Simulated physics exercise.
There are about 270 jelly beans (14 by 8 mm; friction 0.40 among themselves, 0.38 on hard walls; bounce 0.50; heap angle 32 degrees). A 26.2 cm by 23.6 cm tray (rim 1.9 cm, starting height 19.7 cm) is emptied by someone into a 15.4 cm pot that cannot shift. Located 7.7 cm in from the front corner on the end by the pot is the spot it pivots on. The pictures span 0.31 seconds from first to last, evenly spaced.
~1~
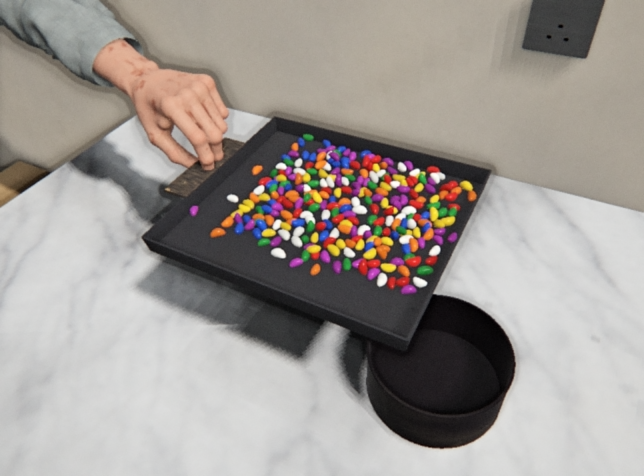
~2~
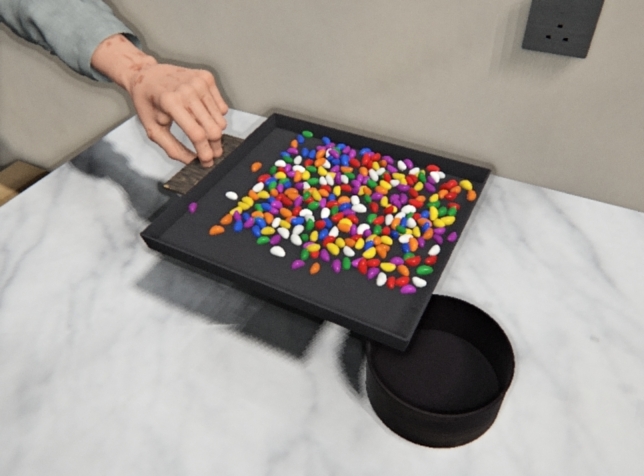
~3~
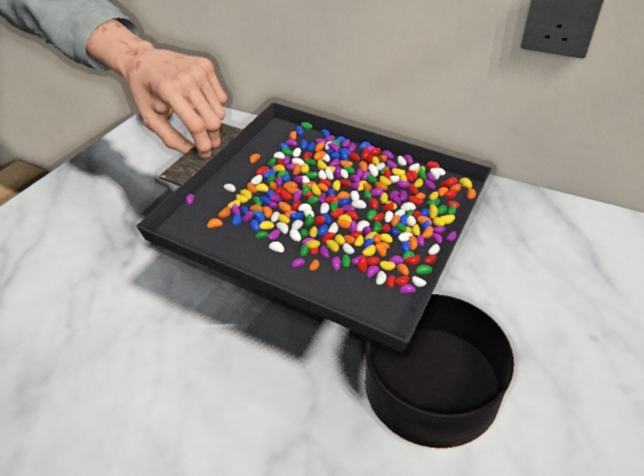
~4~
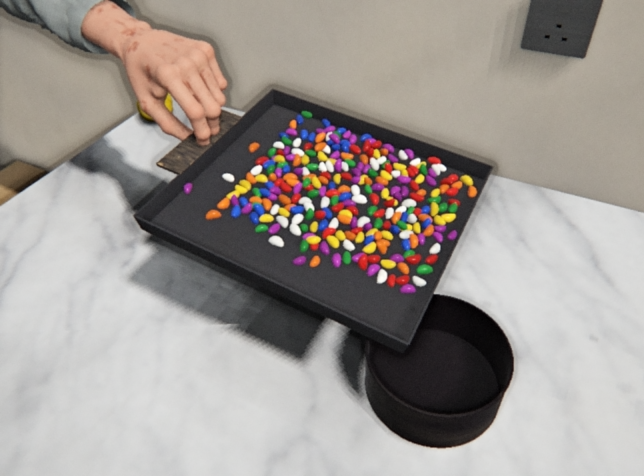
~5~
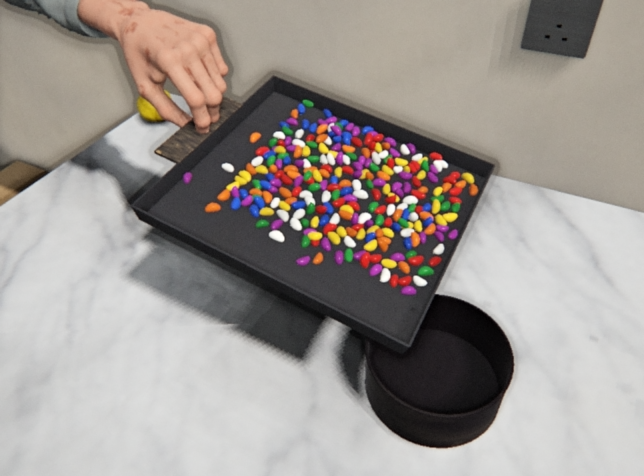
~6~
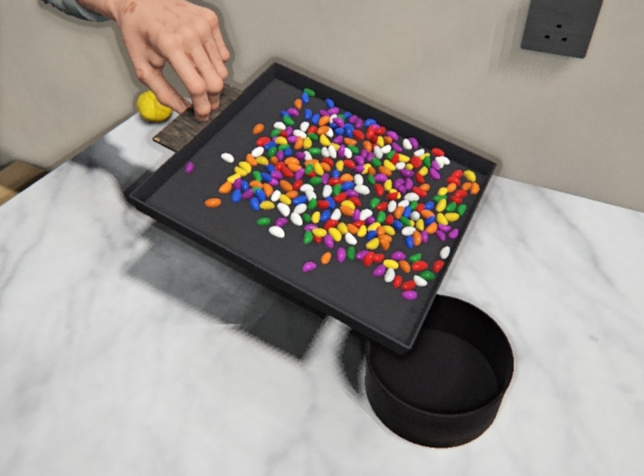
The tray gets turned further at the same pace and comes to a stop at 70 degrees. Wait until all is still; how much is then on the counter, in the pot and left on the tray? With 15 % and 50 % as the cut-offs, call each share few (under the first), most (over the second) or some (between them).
My estimate: Counter: Some, pot: Some, tray: Some.
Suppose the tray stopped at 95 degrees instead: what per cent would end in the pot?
It would land at about 30 percent.
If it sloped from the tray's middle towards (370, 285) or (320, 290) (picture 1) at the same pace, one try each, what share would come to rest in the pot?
First try: Around 5 percent; second try: Around 0 percent.
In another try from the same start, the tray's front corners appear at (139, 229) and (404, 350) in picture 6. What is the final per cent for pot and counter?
In the pot: 0 per cent; on the counter: 70 per cent.
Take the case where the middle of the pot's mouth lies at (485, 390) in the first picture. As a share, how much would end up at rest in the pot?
Share in pot at that spot: Some 45 in a hundred.
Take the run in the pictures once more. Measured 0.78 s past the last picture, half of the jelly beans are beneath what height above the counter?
Some 24 cm above the counter.
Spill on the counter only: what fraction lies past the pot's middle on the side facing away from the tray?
Share: Around 80 %.
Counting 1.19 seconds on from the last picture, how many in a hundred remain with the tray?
Value: About 60%.
Then, 0.47 s after the last picture, tilt 41 degrees; the tray holds 100 %, the pot 0 %.
Then, 0.78 s after the last picture, tilt 58 degrees; the tray holds 95 %, the pot 0 %.
Then, 1.19 s after the last picture, tilt 70 degrees; the tray holds 60 %, the pot 10 %.
In the end, counter 35 %, pot 30 %, tray 35 %.
